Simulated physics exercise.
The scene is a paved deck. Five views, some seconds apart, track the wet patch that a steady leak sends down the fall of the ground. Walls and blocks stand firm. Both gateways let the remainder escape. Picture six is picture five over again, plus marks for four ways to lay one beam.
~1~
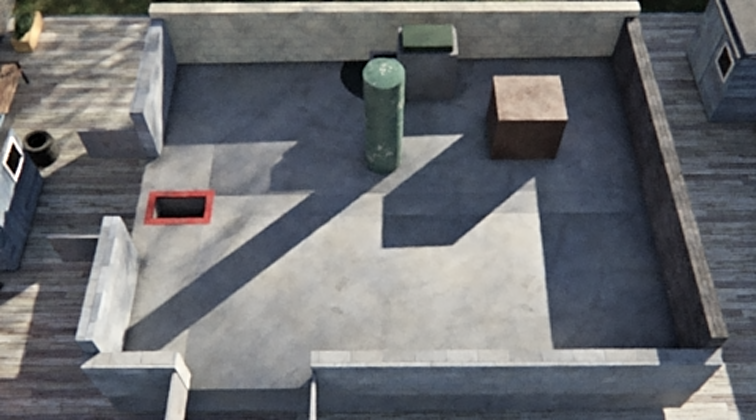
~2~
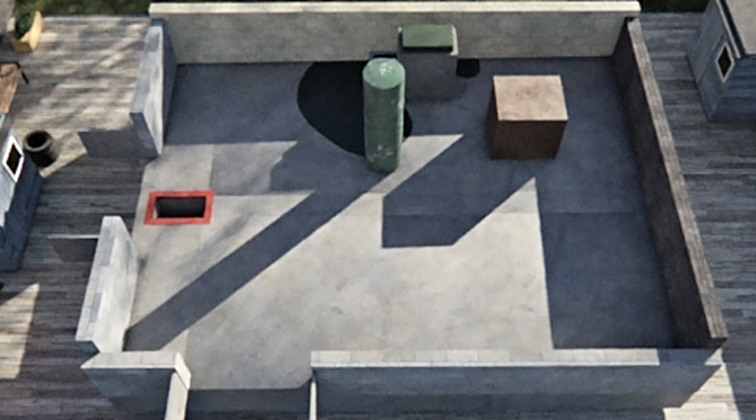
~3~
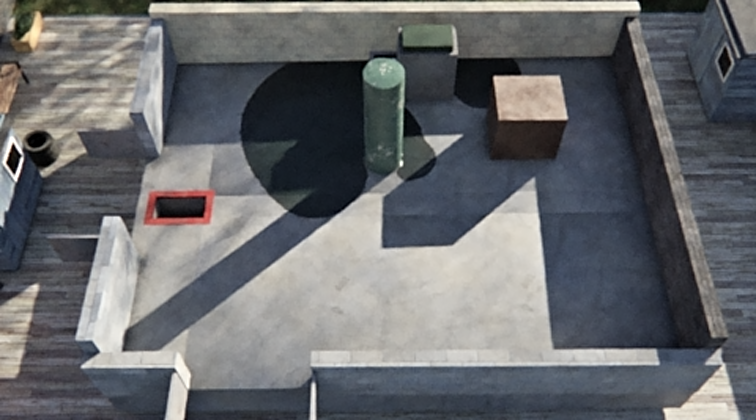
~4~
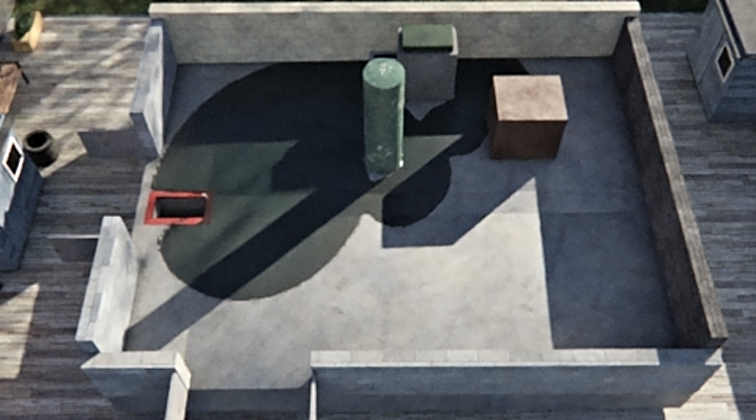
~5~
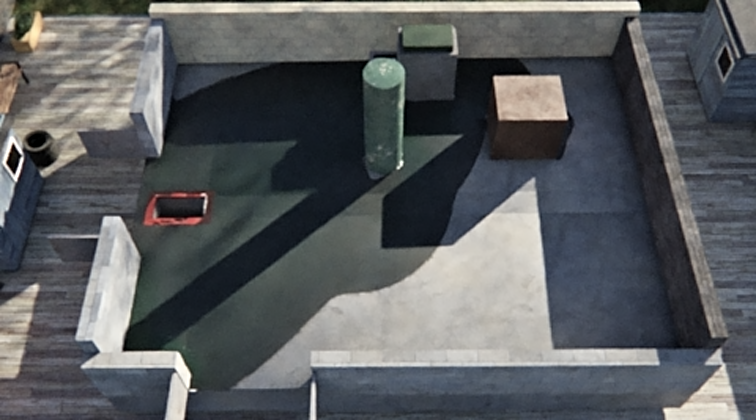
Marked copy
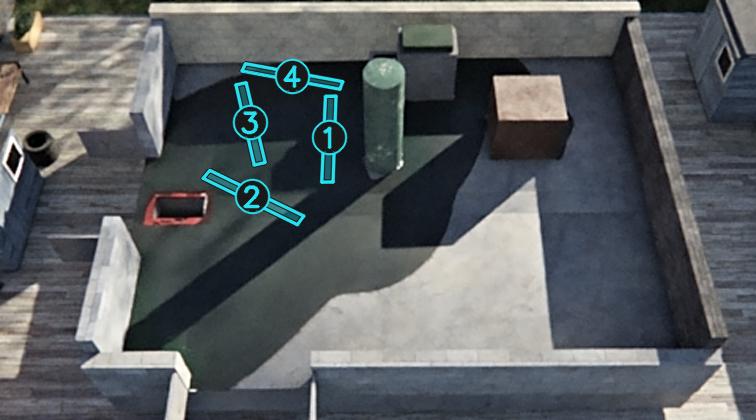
Dark liquid spreading across a walled grey deck from behind a green cylinder, passing around it and reaching the red-rimmed drain pit.
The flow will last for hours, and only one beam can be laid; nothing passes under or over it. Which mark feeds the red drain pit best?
4.
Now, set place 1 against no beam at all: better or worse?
Place 1 is worse.
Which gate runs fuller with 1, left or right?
More leaves on the right.
On the marked copy, 1 from (327, 182) to (330, 96); 2 from (206, 174) to (300, 220); 3 from (241, 83) to (259, 163); 4 from (243, 67) to (341, 85).
With 1, about 16 % of the stream goes into the red drain pit, about 84 % out by the gates.
With 2, about 14 % of the stream goes into the red drain pit, about 85 % out by the gates.
With 3, about 15 % of the stream goes into the red drain pit, about 84 % out by the gates.
With 4, about 25 % of the stream goes into the red drain pit, about 75 % out by the gates.
